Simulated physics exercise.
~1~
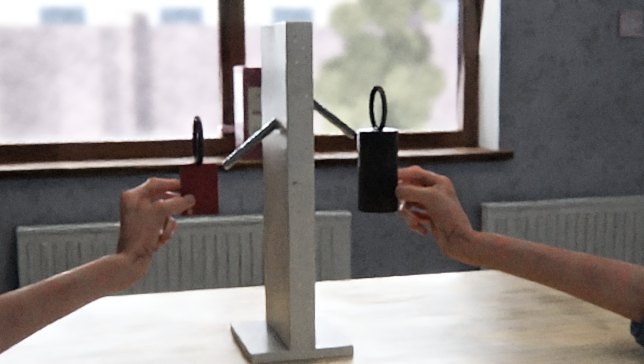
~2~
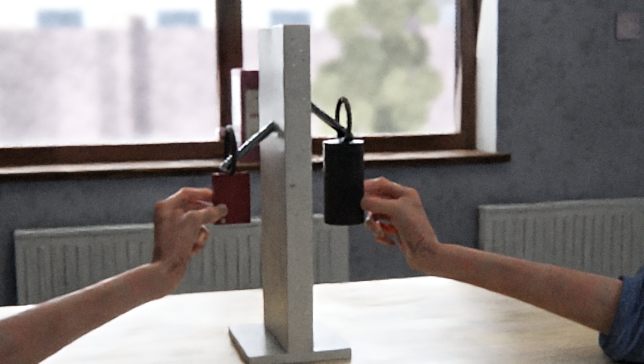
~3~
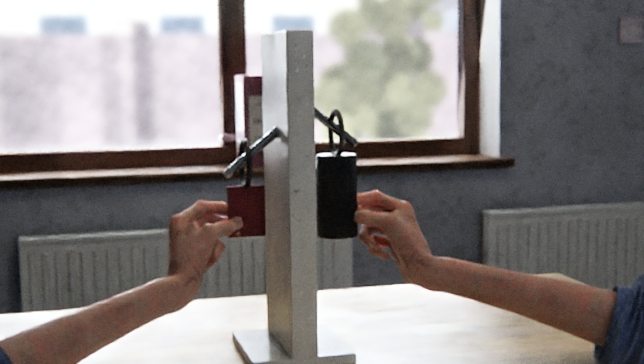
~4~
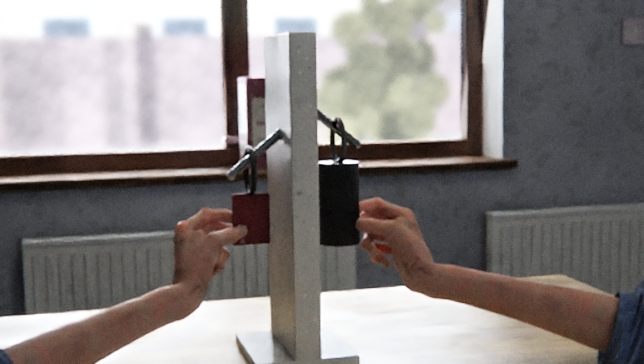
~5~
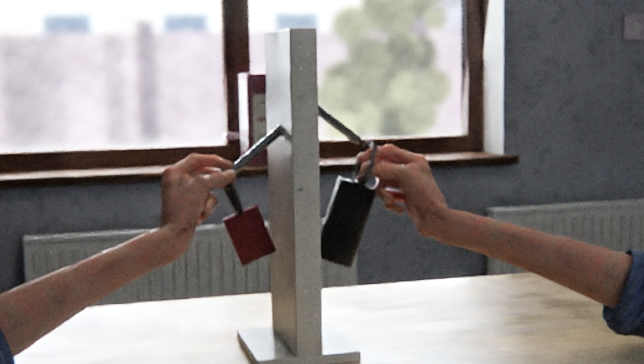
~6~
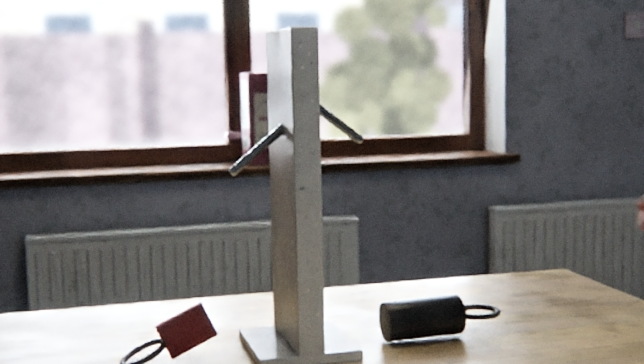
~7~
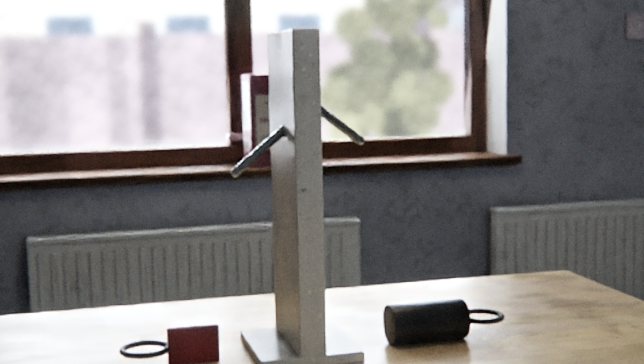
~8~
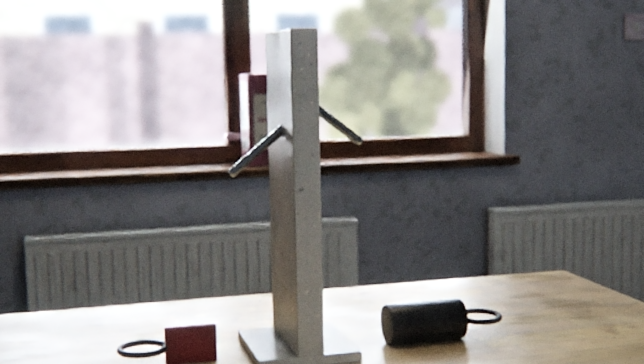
Two hands hang a red tag and a black cylinder on pegs, but both fall.
